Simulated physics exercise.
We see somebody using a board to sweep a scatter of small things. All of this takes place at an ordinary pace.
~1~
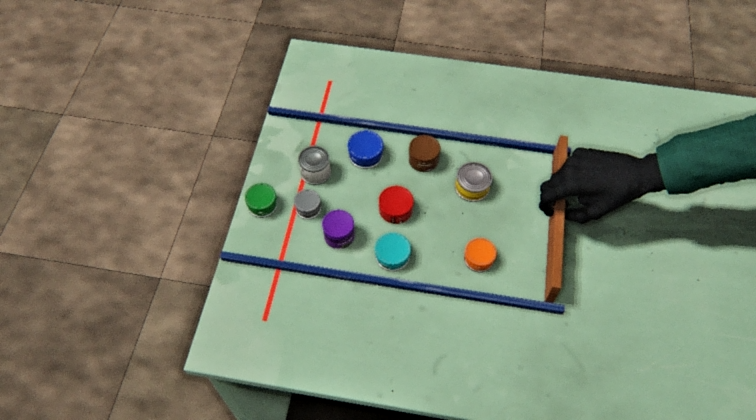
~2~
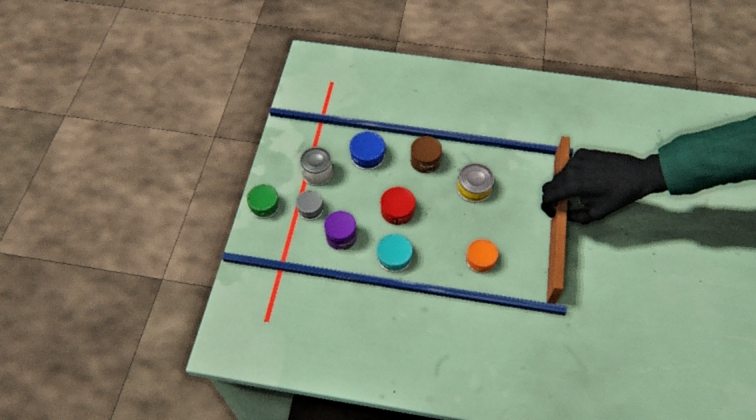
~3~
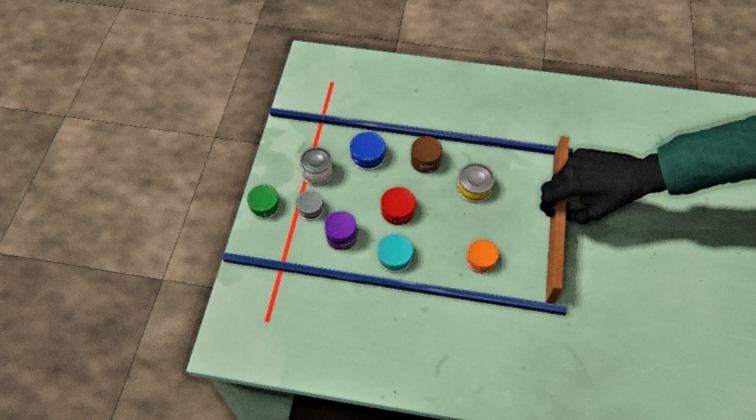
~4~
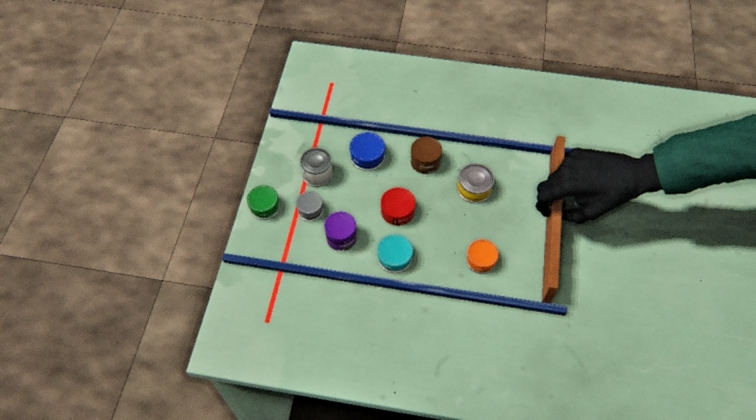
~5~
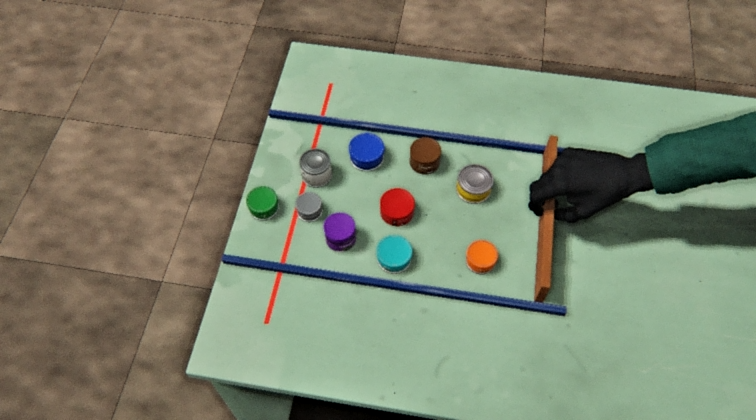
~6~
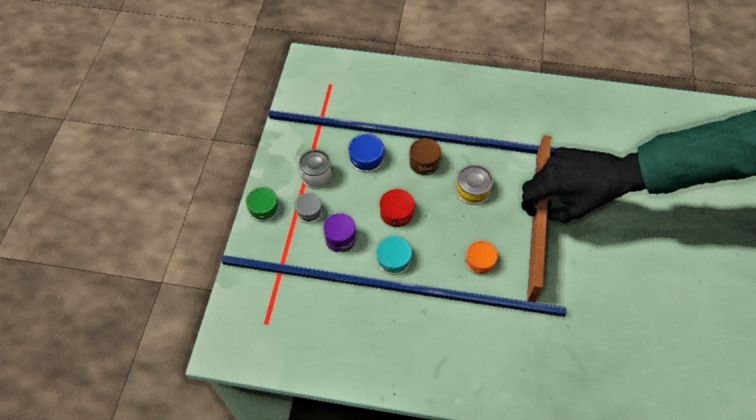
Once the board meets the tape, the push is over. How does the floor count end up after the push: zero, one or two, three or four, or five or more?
Looks like the tally of pieces that topple off is one or two there.
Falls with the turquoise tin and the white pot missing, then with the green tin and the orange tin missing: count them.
First 1, second 0.
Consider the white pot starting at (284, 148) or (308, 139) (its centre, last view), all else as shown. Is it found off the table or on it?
Well, the white pot is gone in the first case and is gone in the second.
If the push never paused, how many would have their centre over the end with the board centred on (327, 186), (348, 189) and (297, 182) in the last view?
Per position: 0 / 0 / 1.
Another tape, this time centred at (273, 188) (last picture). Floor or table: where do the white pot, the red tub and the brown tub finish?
The white pot? It does not stay. The red tub? It is safe. The brown tub? It is safe.
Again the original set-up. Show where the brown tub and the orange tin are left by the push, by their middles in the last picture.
The brown tub ends up near (302, 129), and the orange tin near (279, 218).
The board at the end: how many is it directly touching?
My count gives 5.
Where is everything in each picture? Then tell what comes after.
Green tin (261, 200); white pot (315, 165); grey tin (308, 205); board (557, 216); tape (301, 188), in the first picture.
White pot (317, 167); purple tub (341, 231), in the second picture.
Grey tin (310, 206); board (558, 217), in the third picture.
Green tin (264, 203); yellow pot (475, 183), in the fourth picture.
White pot (316, 168); turquoise tin (394, 254), in the fifth picture.
Green tin (263, 205); white pot (316, 169); grey tin (309, 208); board (540, 216); tape (302, 192), in the sixth picture.
Soon after, none off yet; green tin at rest near (263, 205); white pot at rest near (316, 169); grey tin at rest near (309, 208).
Then, none off yet; green tin at rest near (263, 205); white pot at rest near (316, 169); grey tin moving near (307, 206).
By the end, the number that fall off is one or two; fallen, green tin.
